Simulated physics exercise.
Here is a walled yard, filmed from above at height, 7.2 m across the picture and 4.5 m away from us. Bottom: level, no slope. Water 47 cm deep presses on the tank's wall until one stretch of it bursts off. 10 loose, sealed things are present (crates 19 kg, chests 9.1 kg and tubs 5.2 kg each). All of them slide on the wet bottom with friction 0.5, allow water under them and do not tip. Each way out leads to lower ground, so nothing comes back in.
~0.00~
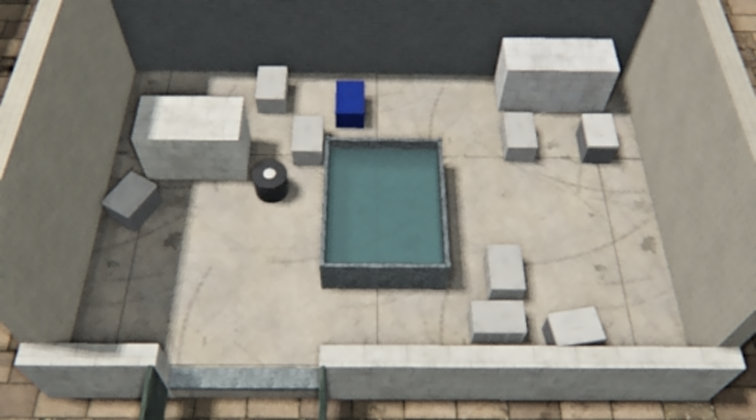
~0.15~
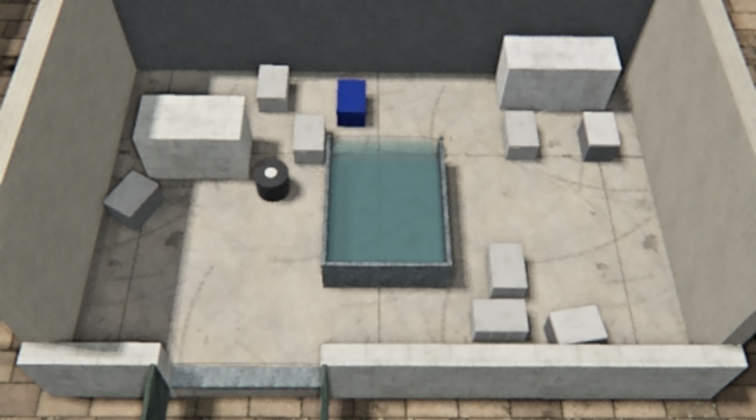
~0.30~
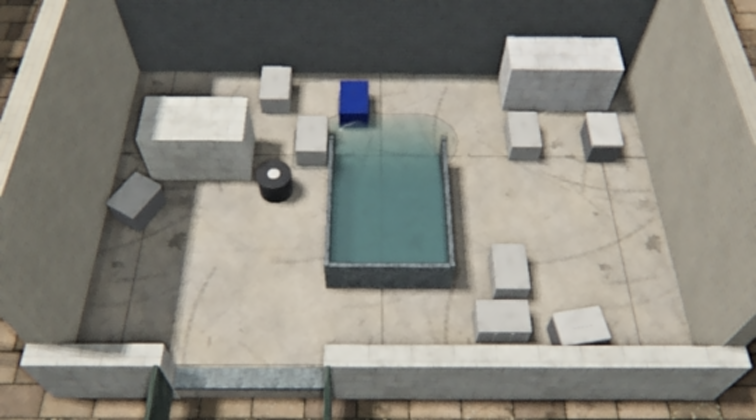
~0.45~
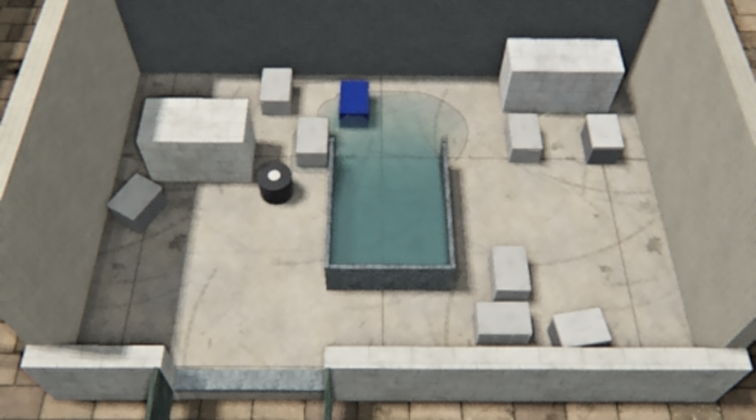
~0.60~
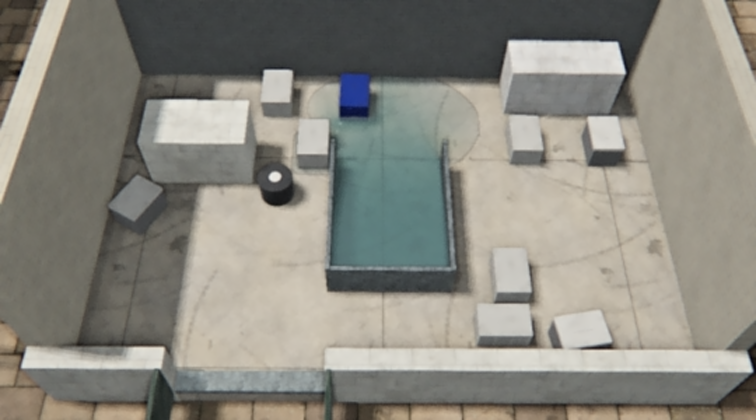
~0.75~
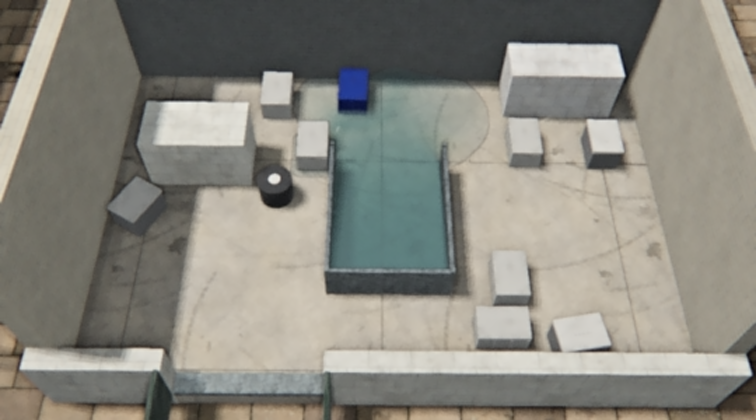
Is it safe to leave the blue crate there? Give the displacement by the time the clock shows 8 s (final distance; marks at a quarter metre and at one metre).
I'm guessing it covers a long distance.
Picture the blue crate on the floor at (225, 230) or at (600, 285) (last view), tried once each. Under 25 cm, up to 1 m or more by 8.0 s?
Respectively: It rests almost unmoved; it rests almost unmoved.
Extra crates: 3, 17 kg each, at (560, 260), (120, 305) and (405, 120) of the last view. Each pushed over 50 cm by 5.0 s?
Taking them in order: Not far enough, not far enough and far enough.
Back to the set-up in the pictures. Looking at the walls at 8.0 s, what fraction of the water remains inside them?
About 100 in a hundred parts of the water.
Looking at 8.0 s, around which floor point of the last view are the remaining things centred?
Somewhere near (380, 208).
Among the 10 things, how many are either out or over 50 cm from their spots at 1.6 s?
The answer is 1.
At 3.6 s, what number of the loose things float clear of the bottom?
Count at that moment: 2.
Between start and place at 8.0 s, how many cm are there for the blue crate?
I'd say close to 250 centimetres.
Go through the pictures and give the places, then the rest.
In the first picture, the blue crate at (350, 97) rests on the ground; 2.6 m2 under water; 0 of 10 have shifted.
In the second picture, the blue crate at (351, 96), on the bottom; water covers 3.3 m2; 0 of 10 have shifted.
In the third picture, the blue crate at (354, 97) rests on the ground; 3.9 m2 under water; 0 of 10 have shifted.
In the fourth picture, the blue crate at (354, 97) rests on the ground, 3 cm from its start; 4.8 m2 under water; 0 of 10 have shifted.
In the fifth picture, the blue crate at (354, 90) rests on the ground, 17 cm from its start; water covers 5.8 m2; 1 of 10 have shifted.
In the sixth picture, the blue crate at (353, 84) rests on the ground, 35 cm from its start; 6.5 m2 under water; 1 of 10 have shifted.
After 1.6 s the blue crate is near (336, 73), 0.5 m from its start, afloat; 0 of 10 are out; 1 afloat.
After 3.6 s the blue crate is near (198, 104), 2.1 m from its start, afloat; 0 of 10 are out; 2 afloat.
After 5.6 s the blue crate is near (187, 79), 2.4 m from its start, afloat; 0 of 10 are out; 1 afloat.
After 8.0 s the blue crate is near (195, 78), 2.3 m from its start, afloat; 0 of 10 are out; 2 afloat.
